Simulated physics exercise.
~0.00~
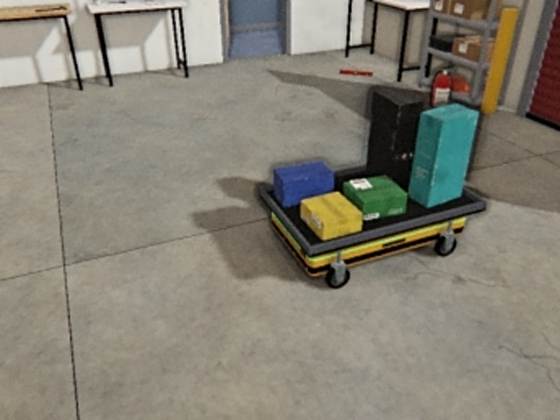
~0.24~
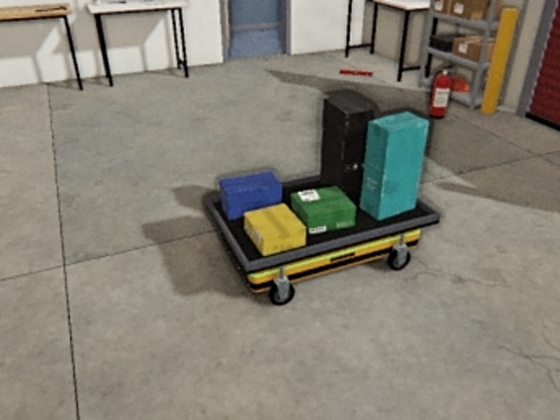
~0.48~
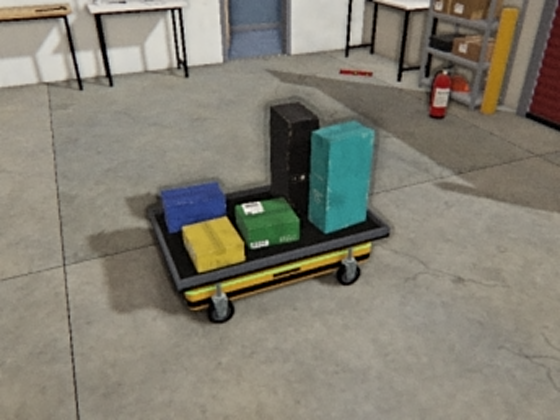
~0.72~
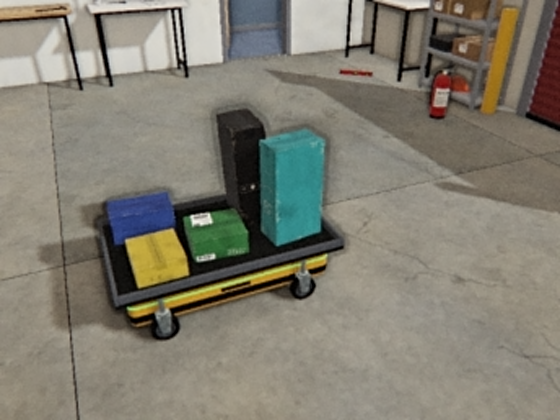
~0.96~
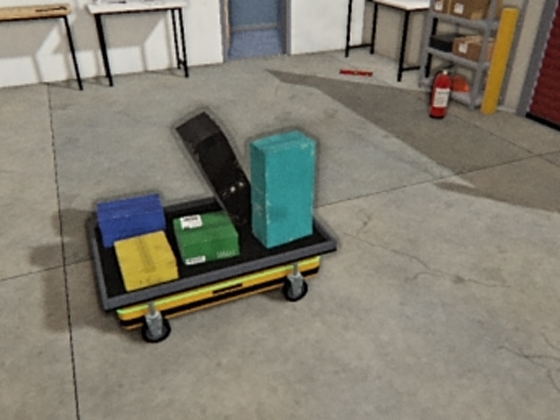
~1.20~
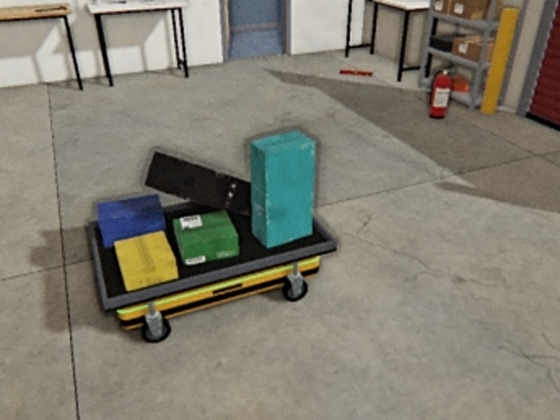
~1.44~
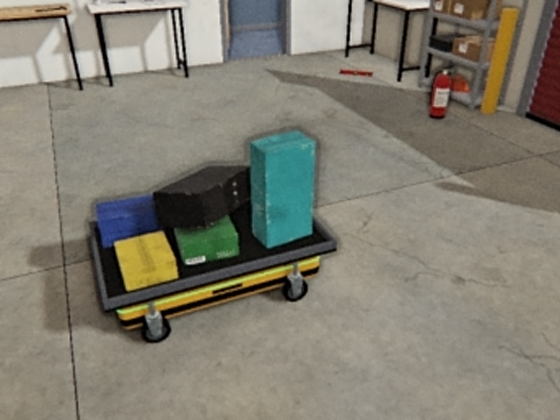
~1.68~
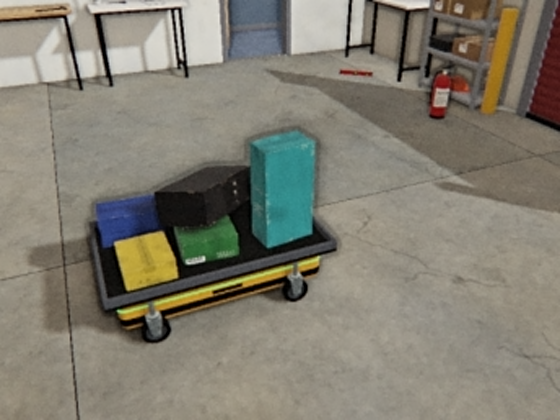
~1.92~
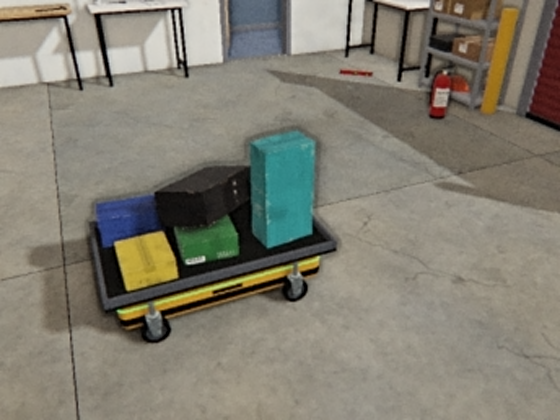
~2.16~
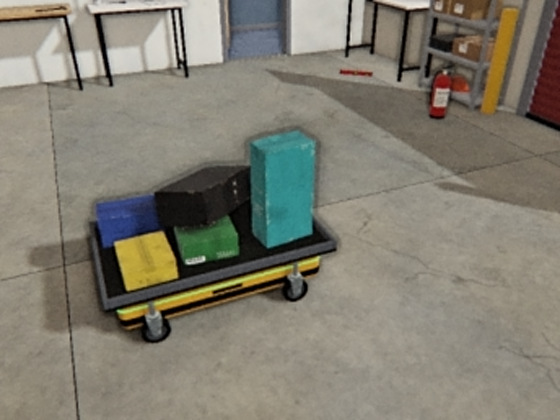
In this clip, a wheeled cart carrying blue, yellow, green, black and turquoise boxes rolls left across a concrete floor and stops. The tall black box tips left and comes to rest on its side over the green box, while the turquoise box stays upright.
